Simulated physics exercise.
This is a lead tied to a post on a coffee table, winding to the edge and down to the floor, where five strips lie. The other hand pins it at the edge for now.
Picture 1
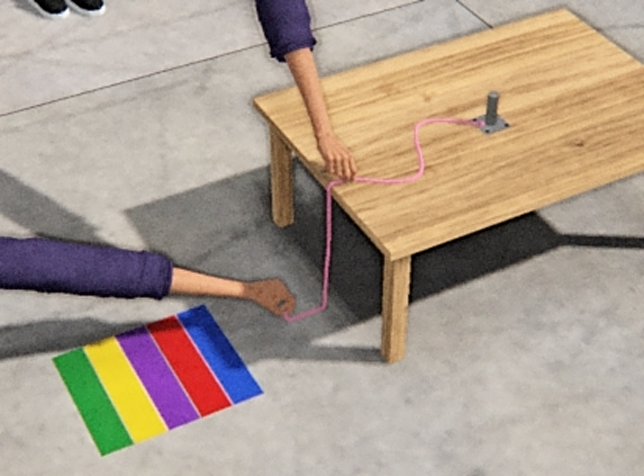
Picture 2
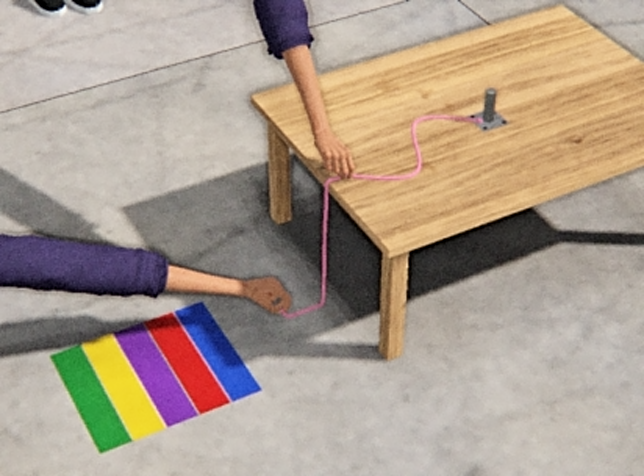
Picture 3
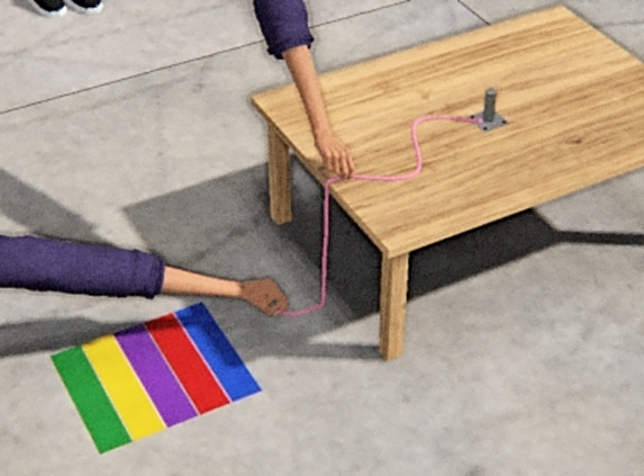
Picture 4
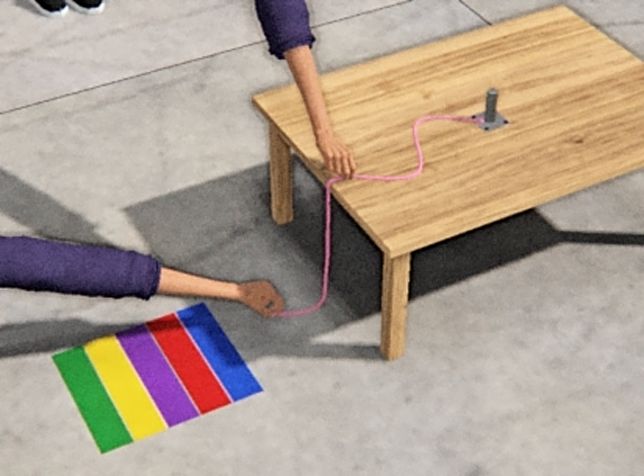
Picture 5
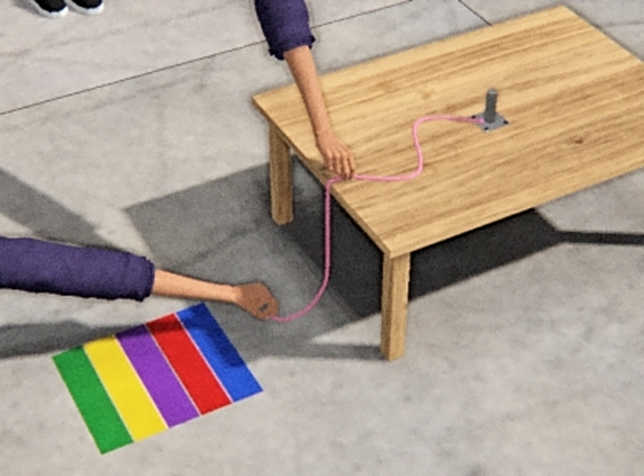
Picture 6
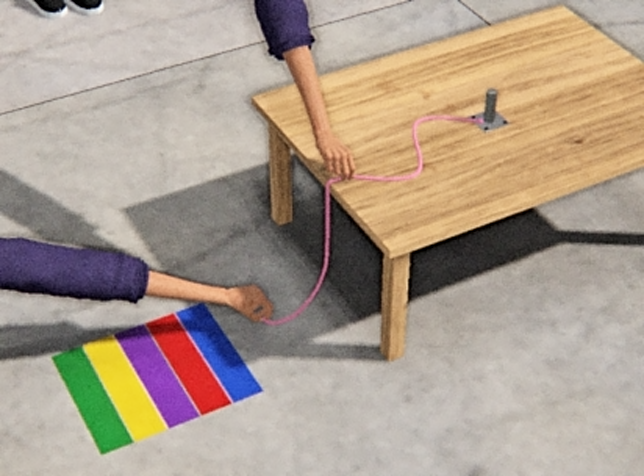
A hand holding the end of a pink cord near the floor shifts slightly left beside five coloured strips, the hanging section bending into a curve, while another hand keeps the cord pinned at the wooden table's edge.
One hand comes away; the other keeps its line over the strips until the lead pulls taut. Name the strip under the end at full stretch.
It halts on the yellow strip.
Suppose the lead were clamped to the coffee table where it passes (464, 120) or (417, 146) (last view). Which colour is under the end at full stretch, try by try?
One after the other, yellow; purple.
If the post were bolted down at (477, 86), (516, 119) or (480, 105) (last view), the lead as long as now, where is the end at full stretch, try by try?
Try by try, around (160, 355), (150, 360) and (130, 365).
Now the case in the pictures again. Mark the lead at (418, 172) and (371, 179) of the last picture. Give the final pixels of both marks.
At (356, 171), then (315, 196).
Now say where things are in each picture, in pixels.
The first picture shows end (286, 312); blue (238, 382); red (207, 394); purple (175, 406); yellow (142, 419); green (108, 432).
The second picture shows end (282, 310); lead through (448, 118) (415, 143) (398, 178) (327, 184) (325, 242) (323, 295).
The third picture shows end (278, 312).
The fourth picture shows end (275, 314); lead through (449, 118) (417, 143) (399, 179) (329, 185) (328, 242) (324, 296).
The fifth picture shows end (269, 316).
The sixth picture shows end (263, 318); lead through (448, 119) (416, 143) (399, 179) (329, 185) (327, 243) (311, 298).
Soon after, end near (175, 351); over red.
Then, end near (140, 364); over purple.
At full stretch, end near (119, 372); over yellow. Over yellow.
